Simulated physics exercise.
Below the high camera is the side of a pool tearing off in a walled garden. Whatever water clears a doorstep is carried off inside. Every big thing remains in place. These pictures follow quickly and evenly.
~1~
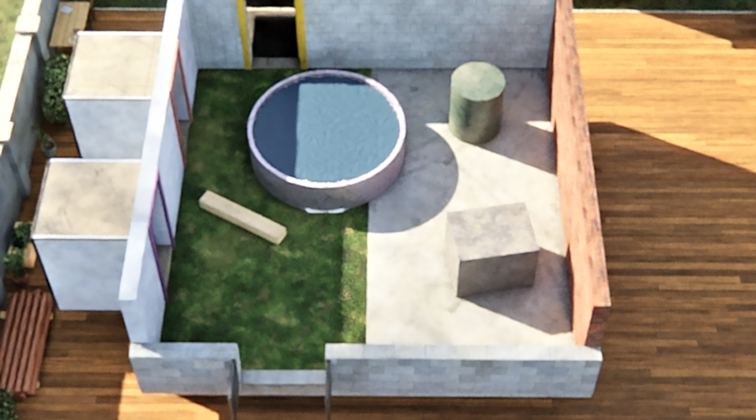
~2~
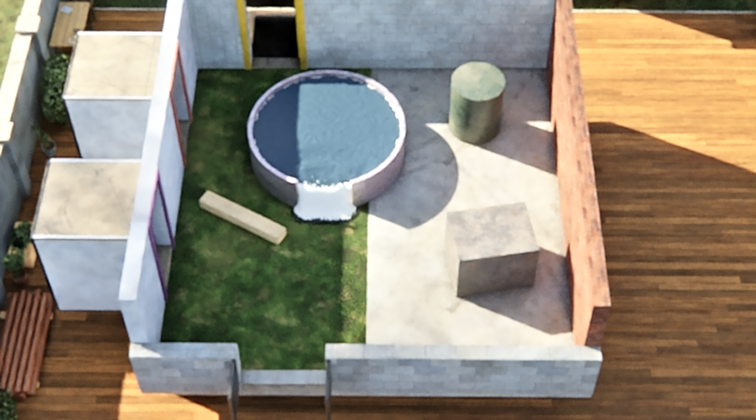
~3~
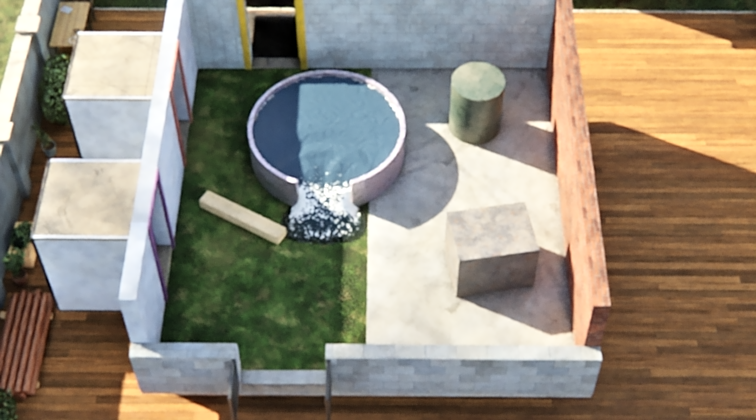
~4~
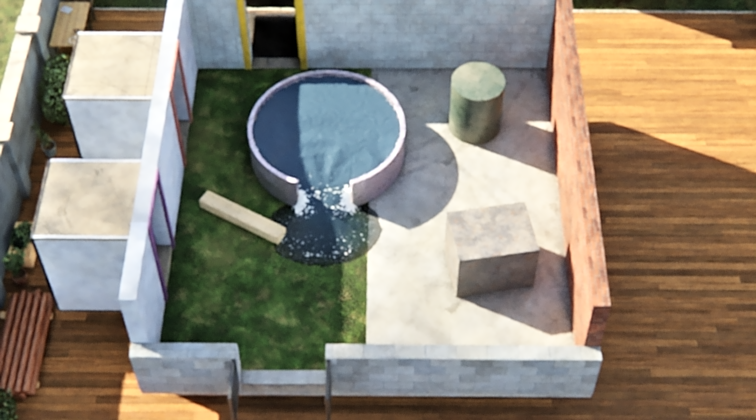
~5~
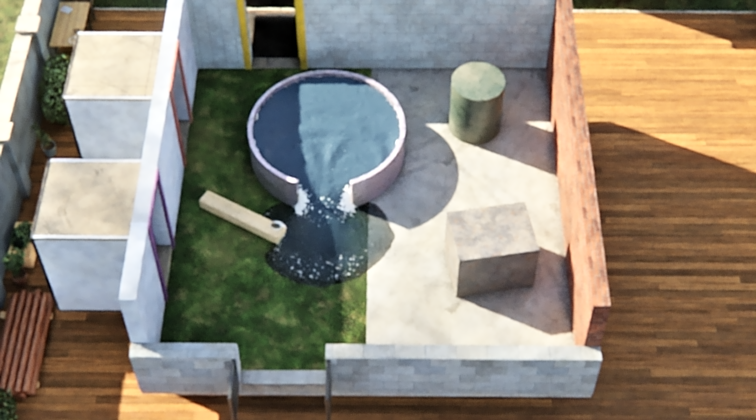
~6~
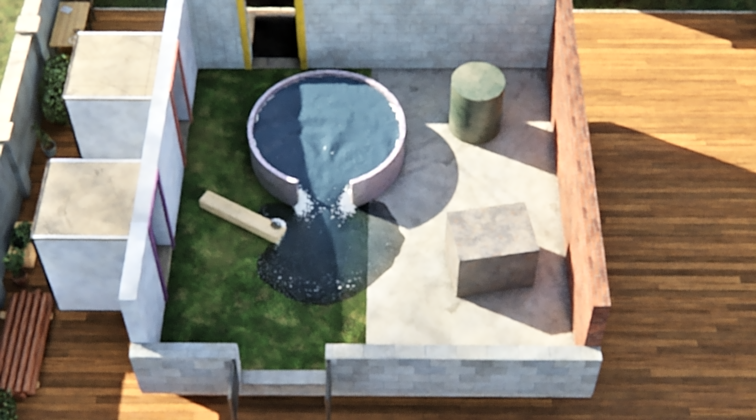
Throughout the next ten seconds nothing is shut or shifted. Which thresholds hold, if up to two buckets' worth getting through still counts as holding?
The red door holds; the purple door holds; the yellow door holds.
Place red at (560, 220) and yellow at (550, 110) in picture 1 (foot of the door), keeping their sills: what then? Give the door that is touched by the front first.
That's the purple door.
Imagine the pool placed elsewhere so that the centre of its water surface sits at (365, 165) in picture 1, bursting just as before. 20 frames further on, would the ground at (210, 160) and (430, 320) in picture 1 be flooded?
Note - point 1 still bare; point 2 drenched.
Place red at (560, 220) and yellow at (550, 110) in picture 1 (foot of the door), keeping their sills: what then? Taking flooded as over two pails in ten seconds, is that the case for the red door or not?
My guess is that the red door does not reach it by then.
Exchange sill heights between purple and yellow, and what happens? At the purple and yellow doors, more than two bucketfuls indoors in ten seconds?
As for the doors, the purple door overshoots and the yellow door comes in short.
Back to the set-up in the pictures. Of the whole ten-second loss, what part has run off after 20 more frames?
Working it through, I arrive at 30 per cent.
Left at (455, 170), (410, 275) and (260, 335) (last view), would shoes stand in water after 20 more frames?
First spot not wet, second soaked, third soaked.
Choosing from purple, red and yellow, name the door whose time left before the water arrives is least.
The purple door.
A moment on, water covers 20 % of the floor; the red door not reached, the purple door not reached, the yellow door not reached.
Next, water covers 35 % of the floor; the red door not reached, the purple door not reached, the yellow door not reached.
Then, water covers 45 % of the floor; the red door not reached, the purple door wet at the sill, nothing in, the yellow door not reached.
Later, water covers 60 % of the floor; the red door wet at the sill, nothing in, the purple door wet at the sill, nothing in, the yellow door not reached.
In the end, water covers 85 % of the floor; the red door wet at the sill, nothing in, the purple door wet at the sill, nothing in, the yellow door not reached.
